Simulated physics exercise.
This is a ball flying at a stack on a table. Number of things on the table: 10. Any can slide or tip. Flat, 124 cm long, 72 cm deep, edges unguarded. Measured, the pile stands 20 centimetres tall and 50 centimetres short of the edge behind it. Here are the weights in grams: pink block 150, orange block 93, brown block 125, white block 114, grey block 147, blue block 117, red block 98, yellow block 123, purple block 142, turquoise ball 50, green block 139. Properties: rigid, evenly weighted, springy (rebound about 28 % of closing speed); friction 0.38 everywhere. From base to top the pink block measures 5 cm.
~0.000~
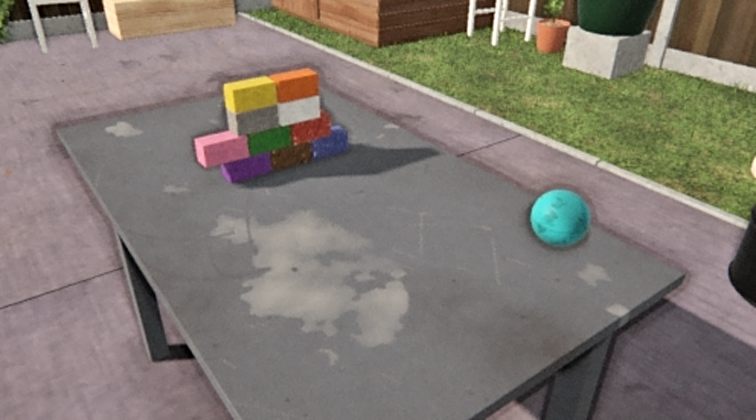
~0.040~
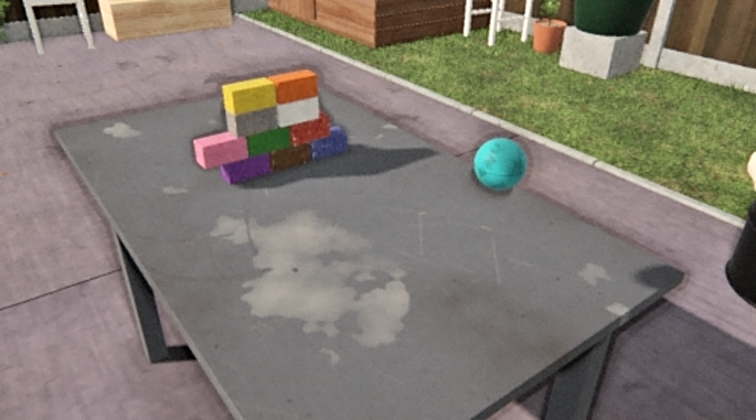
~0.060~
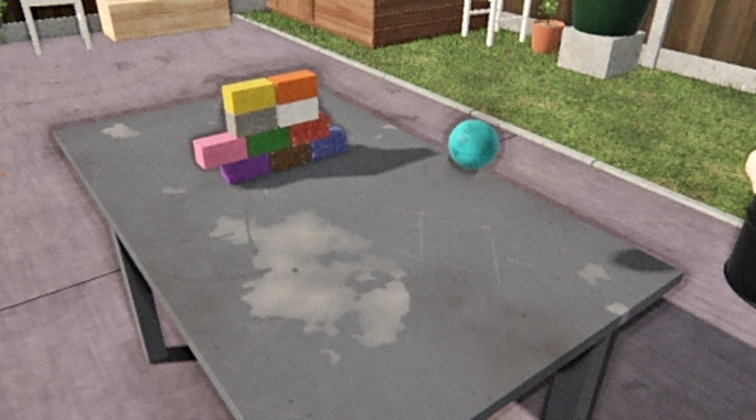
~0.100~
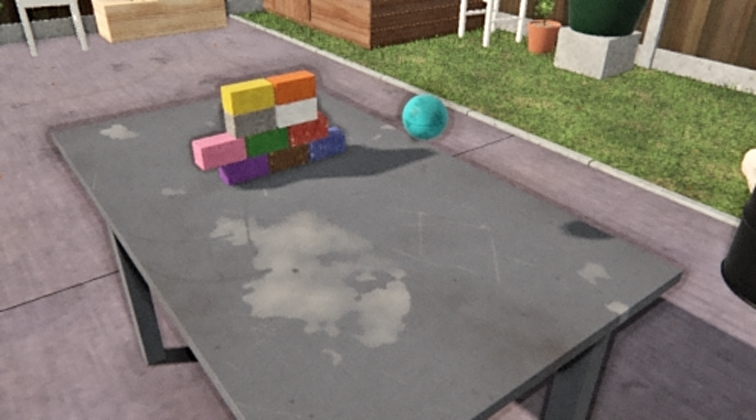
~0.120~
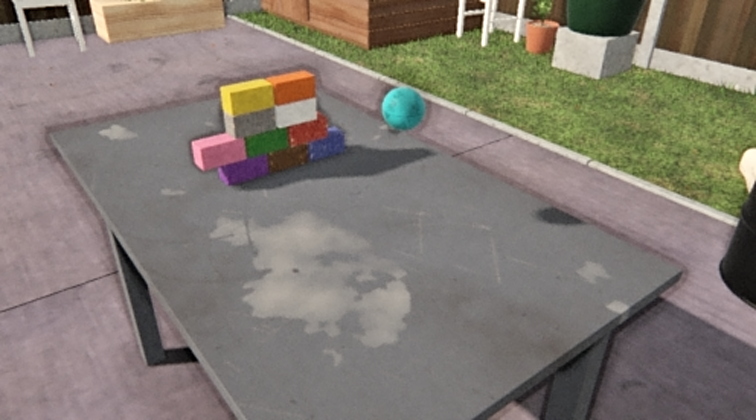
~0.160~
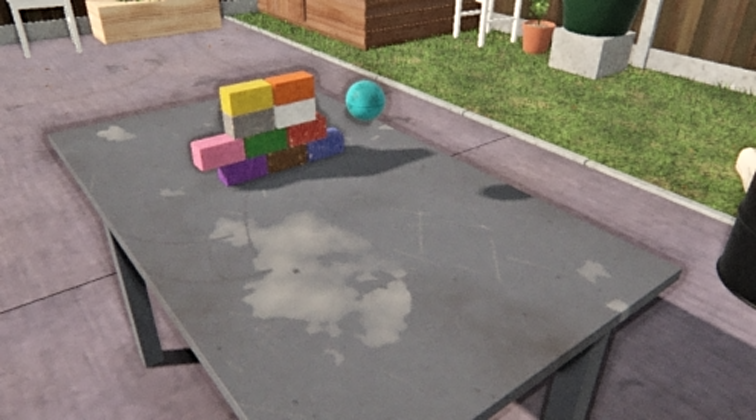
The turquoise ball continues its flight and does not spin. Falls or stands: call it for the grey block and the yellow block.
Grey block: Stands; yellow block: Stands.
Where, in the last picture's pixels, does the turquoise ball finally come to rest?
Rest point: Near (358, 159).
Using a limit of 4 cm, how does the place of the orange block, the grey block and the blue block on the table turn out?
Orange block: Is displaced; grey block: Remains in place; blue block: Remains in place.
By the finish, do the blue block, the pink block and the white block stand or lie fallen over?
Well, the blue block holds steady, the pink block holds steady, and the white block tumbles down.
By 0.36 s, turquoise ball near (336, 151); white block tilted 15°; orange block tilted 15°; red block tilted 15°.
By 0.56 s, turquoise ball near (353, 158); orange block on its side; white block on its side; red block on its side.
When it is over (1.2 s), lying over on the table, orange block, white block and red block; the other 7 within 4 cm of the start. End places, in pixels of the last picture, grey block near (249, 120), yellow block near (247, 98).
